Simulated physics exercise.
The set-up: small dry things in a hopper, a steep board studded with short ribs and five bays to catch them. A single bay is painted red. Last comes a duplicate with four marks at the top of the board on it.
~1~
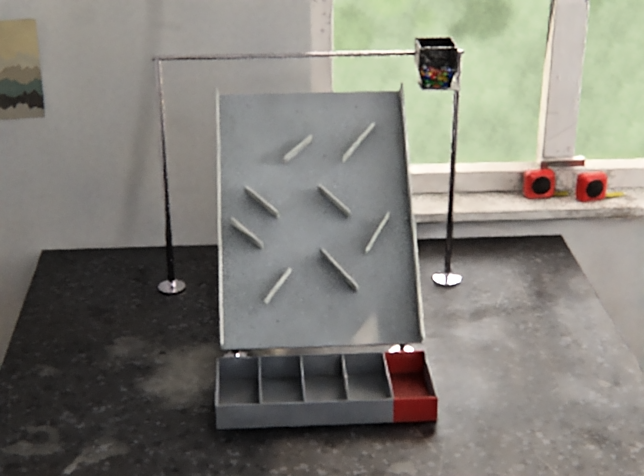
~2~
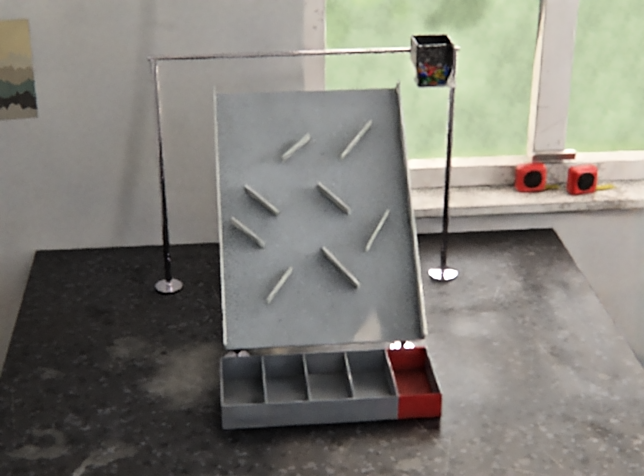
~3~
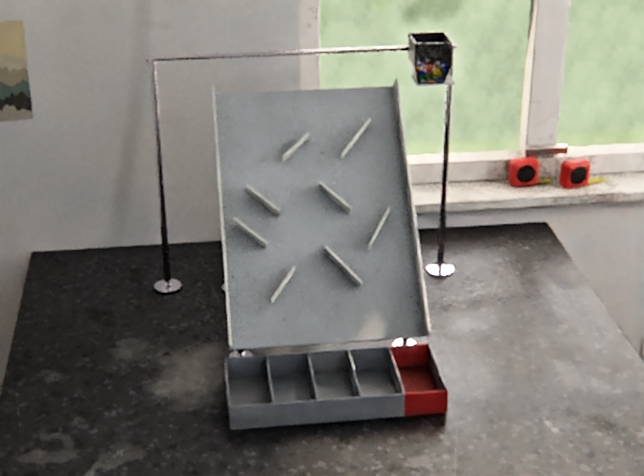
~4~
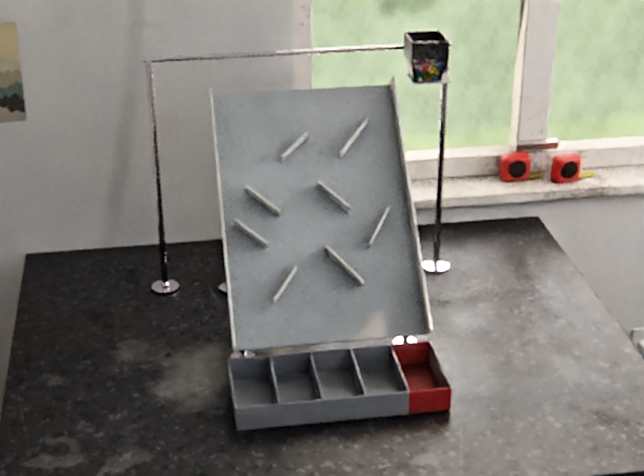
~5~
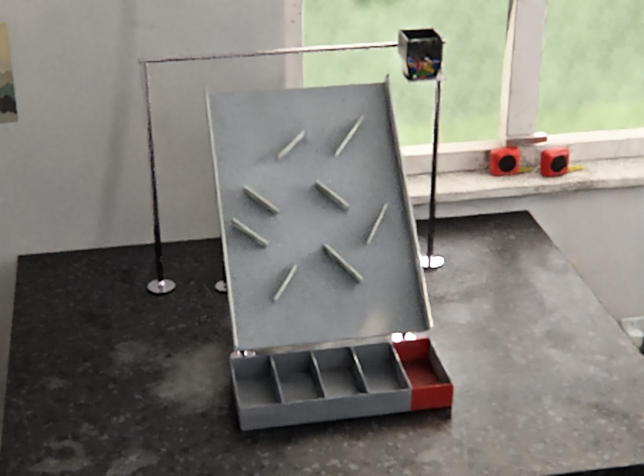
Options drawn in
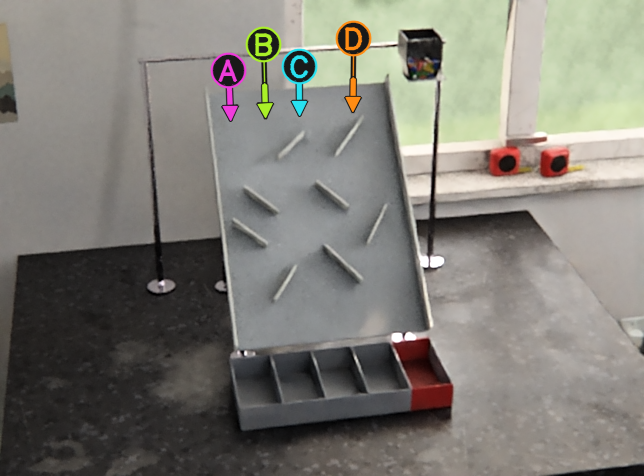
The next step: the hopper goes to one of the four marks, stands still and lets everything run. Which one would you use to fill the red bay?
I would pick mark D.
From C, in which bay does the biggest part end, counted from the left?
The third.
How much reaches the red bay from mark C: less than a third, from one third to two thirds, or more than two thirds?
It is less than a third.
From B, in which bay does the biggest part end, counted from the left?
The third.
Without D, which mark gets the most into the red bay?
Here it is mark C.
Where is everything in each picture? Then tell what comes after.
In the first frame, hopper (433, 78), jelly beans, door shut.
In the second frame, ribs (283, 157) to (309, 134), (342, 155) to (371, 120), (246, 185) to (278, 211).
In the third frame, ribs (320, 182) to (351, 208), (234, 218) to (267, 243), (369, 245) to (390, 208).
In the fourth frame, ribs (274, 300) to (296, 266), (326, 246) to (364, 282).
In the fifth frame, red bay (432, 396), number 5 of 5 from the left.
On the marked copy, mark A meets the board at (230, 115); mark B meets the board at (265, 112); mark C meets the board at (299, 110); mark D meets the board at (352, 106).
With A, just a few in the red bay, almost all in other bays, about a tenth outside the box.
With B, just a few in the red bay, almost all in other bays, about a tenth outside the box.
With C, roughly a quarter in the red bay, the larger part in other bays.
With D, roughly half in the red bay, roughly a third in other bays, about a tenth outside the box.
